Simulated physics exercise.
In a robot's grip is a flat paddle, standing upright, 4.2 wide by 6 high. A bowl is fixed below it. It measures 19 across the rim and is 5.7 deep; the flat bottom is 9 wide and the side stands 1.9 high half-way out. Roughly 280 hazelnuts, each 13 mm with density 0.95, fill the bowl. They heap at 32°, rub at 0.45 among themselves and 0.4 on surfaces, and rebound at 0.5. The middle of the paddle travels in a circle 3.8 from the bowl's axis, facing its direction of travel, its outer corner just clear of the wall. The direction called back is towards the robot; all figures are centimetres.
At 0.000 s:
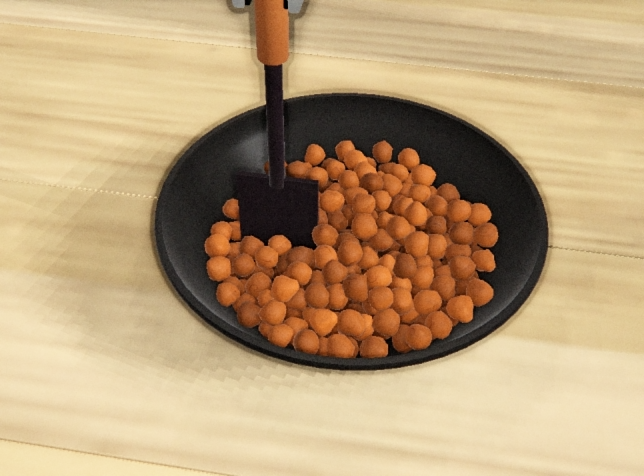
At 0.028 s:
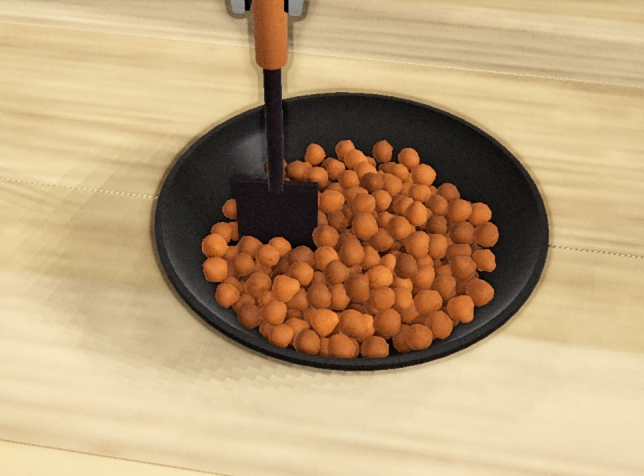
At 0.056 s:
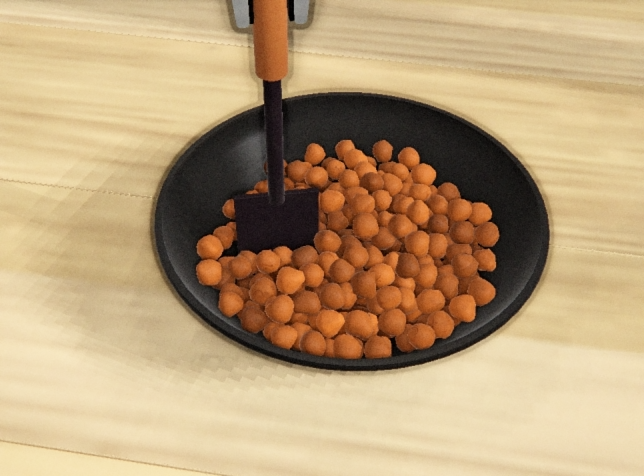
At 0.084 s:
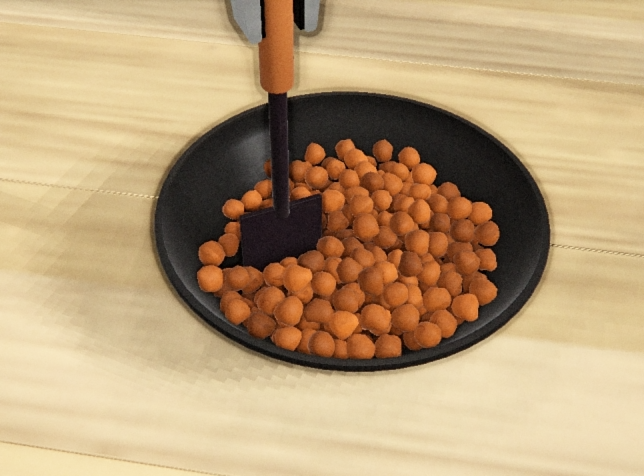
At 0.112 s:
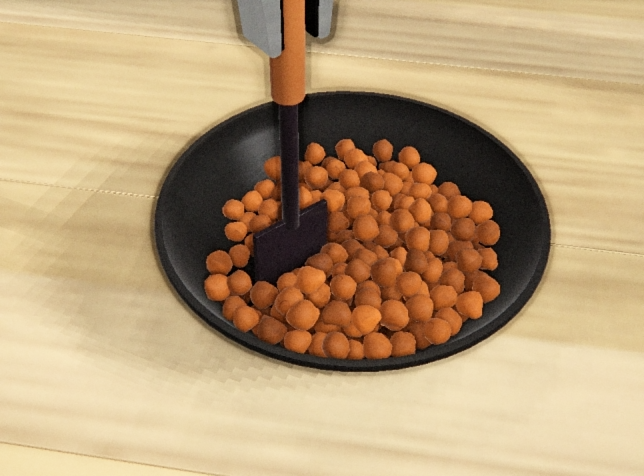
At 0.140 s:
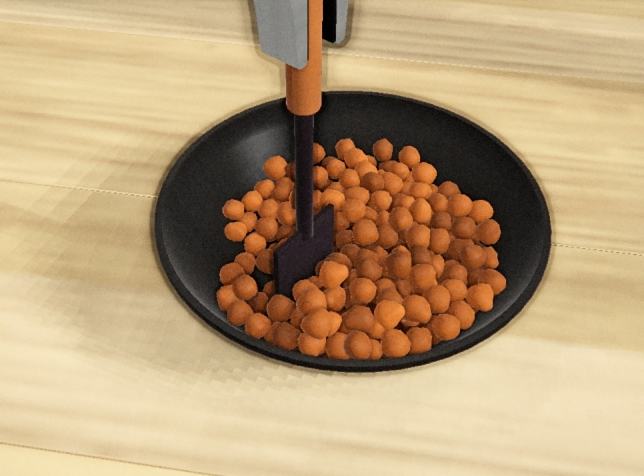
On a pale wooden surface, a gripper holding an orange-handled black paddle pushed slowly through a dark bowl of orange-brown nuts, moving toward the viewer and slightly right, turning as it nudged them aside.
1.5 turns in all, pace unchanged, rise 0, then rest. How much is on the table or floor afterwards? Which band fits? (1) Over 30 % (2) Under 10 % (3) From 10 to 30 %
(3) From 10 to 30 %.
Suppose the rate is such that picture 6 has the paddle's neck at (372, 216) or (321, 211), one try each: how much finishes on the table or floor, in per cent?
First try: About 45 %; second try: About 20 %.
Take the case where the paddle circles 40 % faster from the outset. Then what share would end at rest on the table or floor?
30 %.
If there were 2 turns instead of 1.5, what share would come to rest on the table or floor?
Roughly 30 per cent.
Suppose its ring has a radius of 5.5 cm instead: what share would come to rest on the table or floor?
In that case roughly 30 per cent.
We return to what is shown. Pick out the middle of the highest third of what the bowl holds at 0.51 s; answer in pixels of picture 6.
Centre estimate: Approx. (362, 138) px.
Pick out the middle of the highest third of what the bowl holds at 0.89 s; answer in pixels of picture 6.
At about (363, 309).
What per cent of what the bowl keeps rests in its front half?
About 35 %.
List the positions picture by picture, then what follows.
Paddle neck at (276, 154), 0° round; upper third of the load around (366, 243), from x 215 to 485, top at y 150; 283 in the bowl, in the first picture.
Paddle neck at (275, 158), 5° round; upper third of the load around (365, 245), from x 215 to 485, top at y 150, in the second picture.
Paddle neck at (275, 170), 18° round; upper third of the load around (366, 257), from x 210 to 490, top at y 150, in the third picture.
Paddle neck at (280, 182), 32° round; upper third of the load around (364, 267), from x 210 to 490, top at y 150, in the fourth picture.
Paddle neck at (290, 194), 46° round; upper third of the load around (368, 272), from x 215 to 490, top at y 150, in the fifth picture.
Paddle neck at (304, 204), 60° round; upper third of the load around (378, 277), from x 230 to 490, top at y 150; 283 in the bowl, in the sixth picture.
By 0.51 s, 248° round, highest piece 8 above the table; 262 in the bowl, 16 on the table or floor, 5 in flight or on the tool.
By 0.89 s, 76° round, highest piece 8 above the table; 242 in the bowl, 39 on the table or floor, 2 in flight or on the tool.
By 1.27 s, 180° round, highest piece 6 above the table; 222 in the bowl, 61 on the table or floor.
By 1.97 s, 180° round, highest piece 6 above the table; 222 in the bowl, 61 on the table or floor.
Final count, 222 in the bowl, 61 on the table or floor. That is 22 % on the table or floor.
